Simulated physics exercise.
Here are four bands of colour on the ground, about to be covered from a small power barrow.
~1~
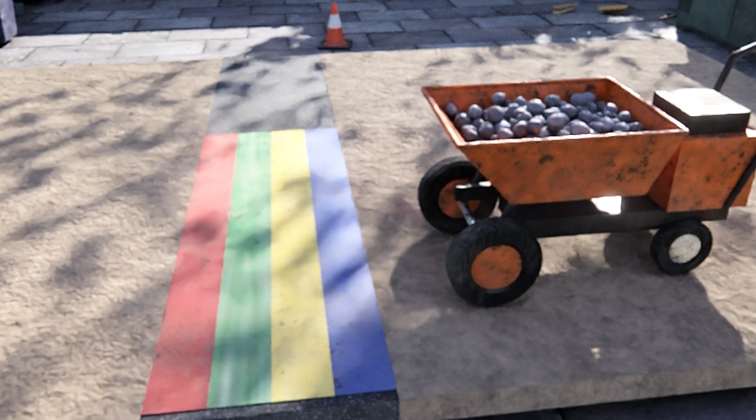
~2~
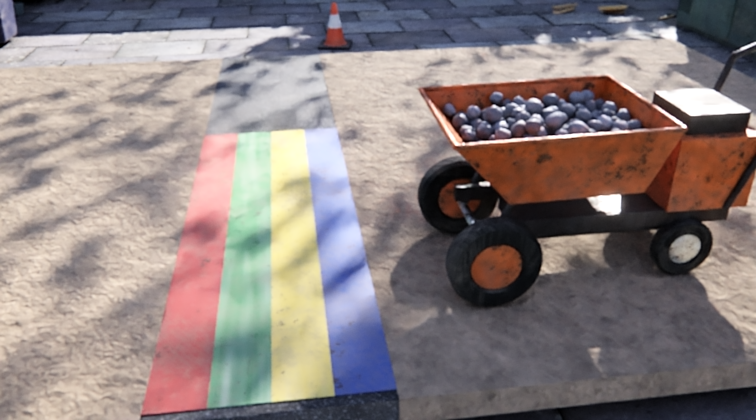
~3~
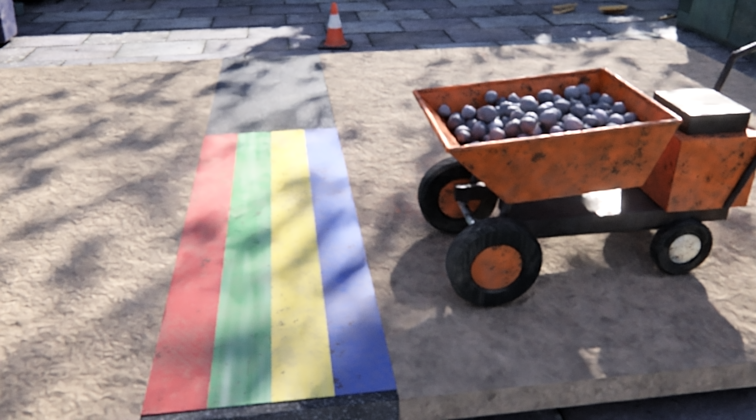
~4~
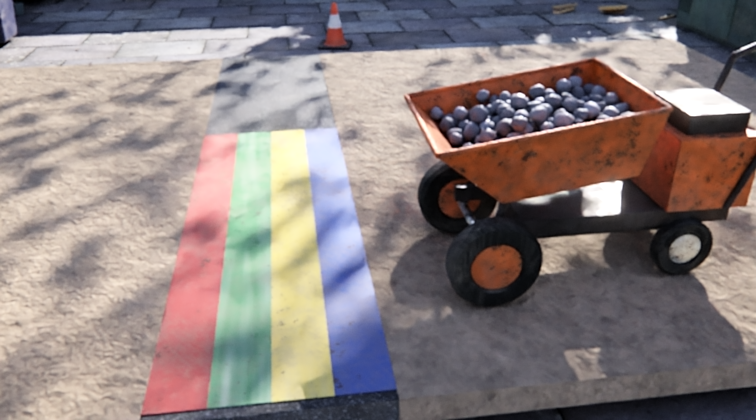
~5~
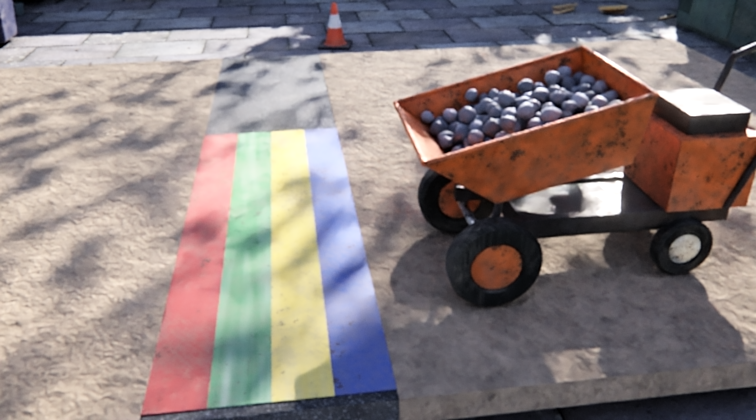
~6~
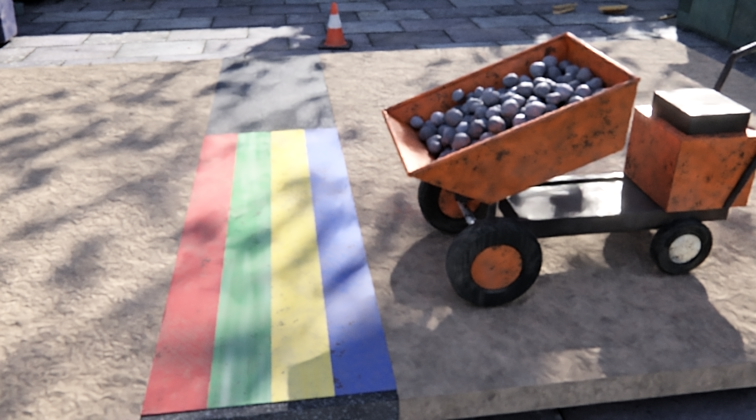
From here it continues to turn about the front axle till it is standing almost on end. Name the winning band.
The yellow band.
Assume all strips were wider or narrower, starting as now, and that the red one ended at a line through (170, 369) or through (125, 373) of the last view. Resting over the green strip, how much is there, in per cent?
About 20 per cent first, then about 20 per cent.
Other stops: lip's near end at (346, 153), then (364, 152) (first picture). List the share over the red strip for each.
The first position yields around 30 per cent; the second yields around 30 per cent.
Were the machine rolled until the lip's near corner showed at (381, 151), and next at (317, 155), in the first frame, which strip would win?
For the first spot it is the strip in green, for the second the strip in red.
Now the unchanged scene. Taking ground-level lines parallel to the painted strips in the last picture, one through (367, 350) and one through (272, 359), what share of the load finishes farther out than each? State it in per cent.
That's 80 per cent for the first and 40 per cent for the second.
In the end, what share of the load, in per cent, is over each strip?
Per strip, roughly: Blue 10, yellow 30, green 20, red 10.
Just after the last frame, skip tipped steeply; every one in the skip.
A moment on, skip tipped right over; roughly two thirds in the skip; about a tenth over the blue strip; roughly a quarter over the yellow strip; just a few over the green strip; just a few falling.
Further on, skip tipped right over; roughly a quarter in the skip; about a tenth over the blue strip; roughly a quarter over the yellow strip; roughly a quarter over the green strip; about a tenth over the red strip; about a tenth off the paint.
When it is over, skip tipped right over; roughly a quarter in the skip; about a tenth over the blue strip; roughly a quarter over the yellow strip; roughly a quarter over the green strip; about a tenth over the red strip; about a tenth off the paint.
